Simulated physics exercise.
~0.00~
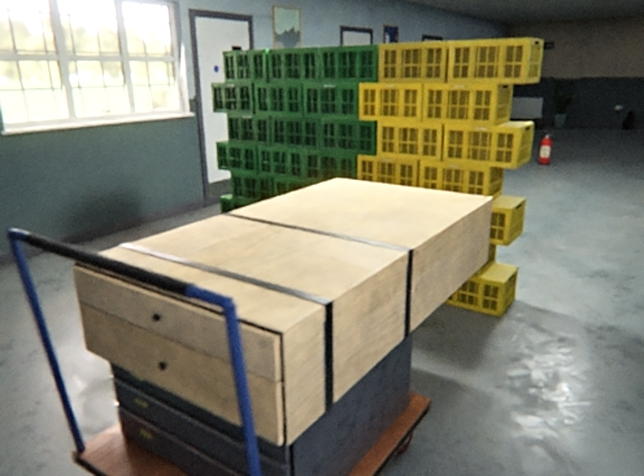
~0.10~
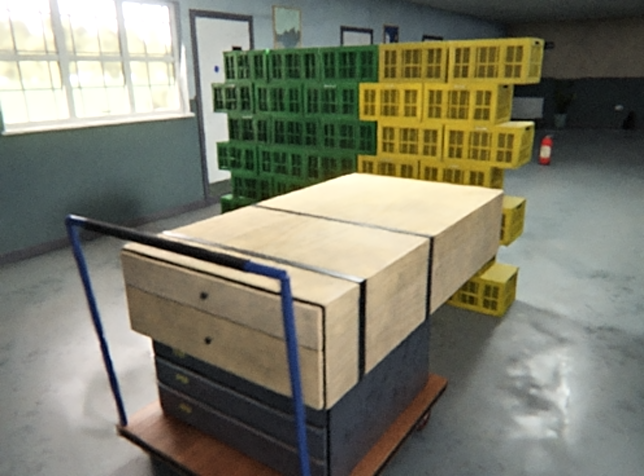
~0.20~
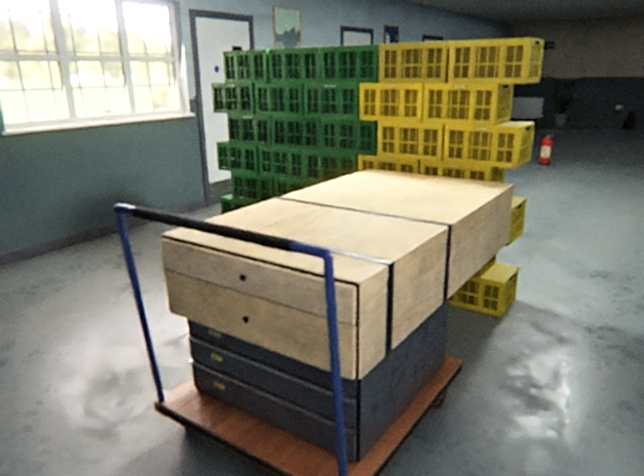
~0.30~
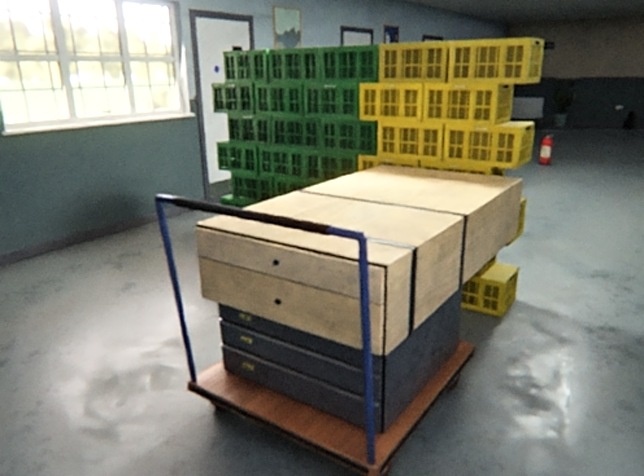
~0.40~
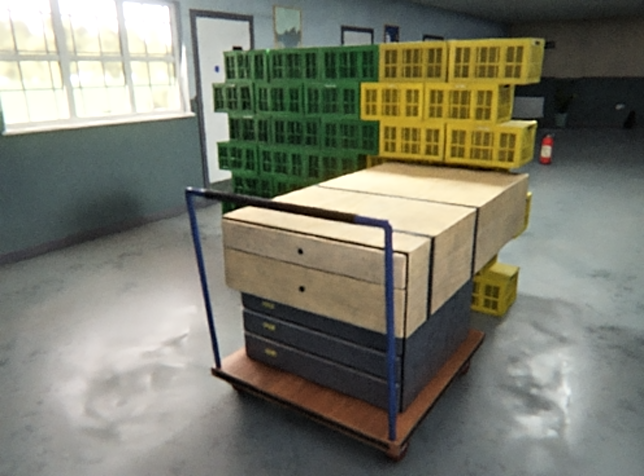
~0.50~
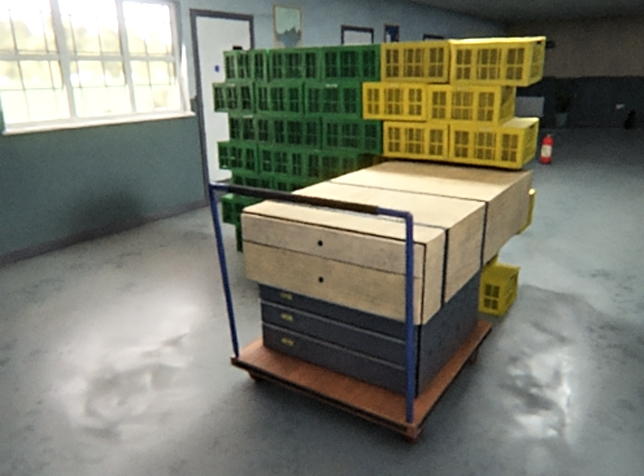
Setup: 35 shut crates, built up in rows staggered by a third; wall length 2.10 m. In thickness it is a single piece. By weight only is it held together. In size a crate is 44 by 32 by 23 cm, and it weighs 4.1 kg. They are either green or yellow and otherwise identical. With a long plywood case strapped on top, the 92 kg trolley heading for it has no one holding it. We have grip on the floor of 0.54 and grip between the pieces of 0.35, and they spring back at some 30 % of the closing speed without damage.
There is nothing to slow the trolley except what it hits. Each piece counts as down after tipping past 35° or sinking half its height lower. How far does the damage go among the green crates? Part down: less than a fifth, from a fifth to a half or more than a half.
The total down comes to below a fifth.
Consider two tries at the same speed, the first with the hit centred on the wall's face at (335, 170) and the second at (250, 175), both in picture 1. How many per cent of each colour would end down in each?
Down by colour - yellow: 80%, then 10%; green: 60%, then 70%.
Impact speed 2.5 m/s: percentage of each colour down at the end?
Down at the end: Yellow 60 per cent, green 0 per cent.
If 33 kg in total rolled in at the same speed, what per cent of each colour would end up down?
Yellow 0, green 0 %.
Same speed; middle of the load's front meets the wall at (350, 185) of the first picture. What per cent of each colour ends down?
For yellow it's 70 per cent, for green 60 per cent.
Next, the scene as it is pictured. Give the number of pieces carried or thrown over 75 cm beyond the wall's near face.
I'd estimate 6 pieces.
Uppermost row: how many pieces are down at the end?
2 from that row.
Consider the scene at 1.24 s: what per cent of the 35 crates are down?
By then, 25 per cent.
After 0.64 s, load 36 cm past the wall's line, still rolling; none of the 21 green crates down (0 of 35 in all colours); top green crate unmoved; top yellow crate leaning 15°.
After 0.88 s, load 56 cm past the wall's line, still rolling; none of the 21 green crates down (5 of 35 in all colours); top green crate unmoved; top yellow crate leaning 17°, 7 cm lower.
After 1.24 s, load 81 cm past the wall's line, still rolling; none of the 21 green crates down (9 of 35 in all colours); top green crate unmoved; top yellow crate on its side.
After 1.64 s, load 91 cm past the wall's line, still rolling; none of the 21 green crates down (11 of 35 in all colours); top green crate unmoved; top yellow crate on its side.
At rest (2.9 s), load 91 cm past the wall's line, stopped; none of the 21 green crates down (11 of 35 in all colours); top green crate unmoved; top yellow crate on its side. That is 0 per cent. As the last picture would show them, middles, top green crate near (259, 66), top yellow crate near (549, 142).
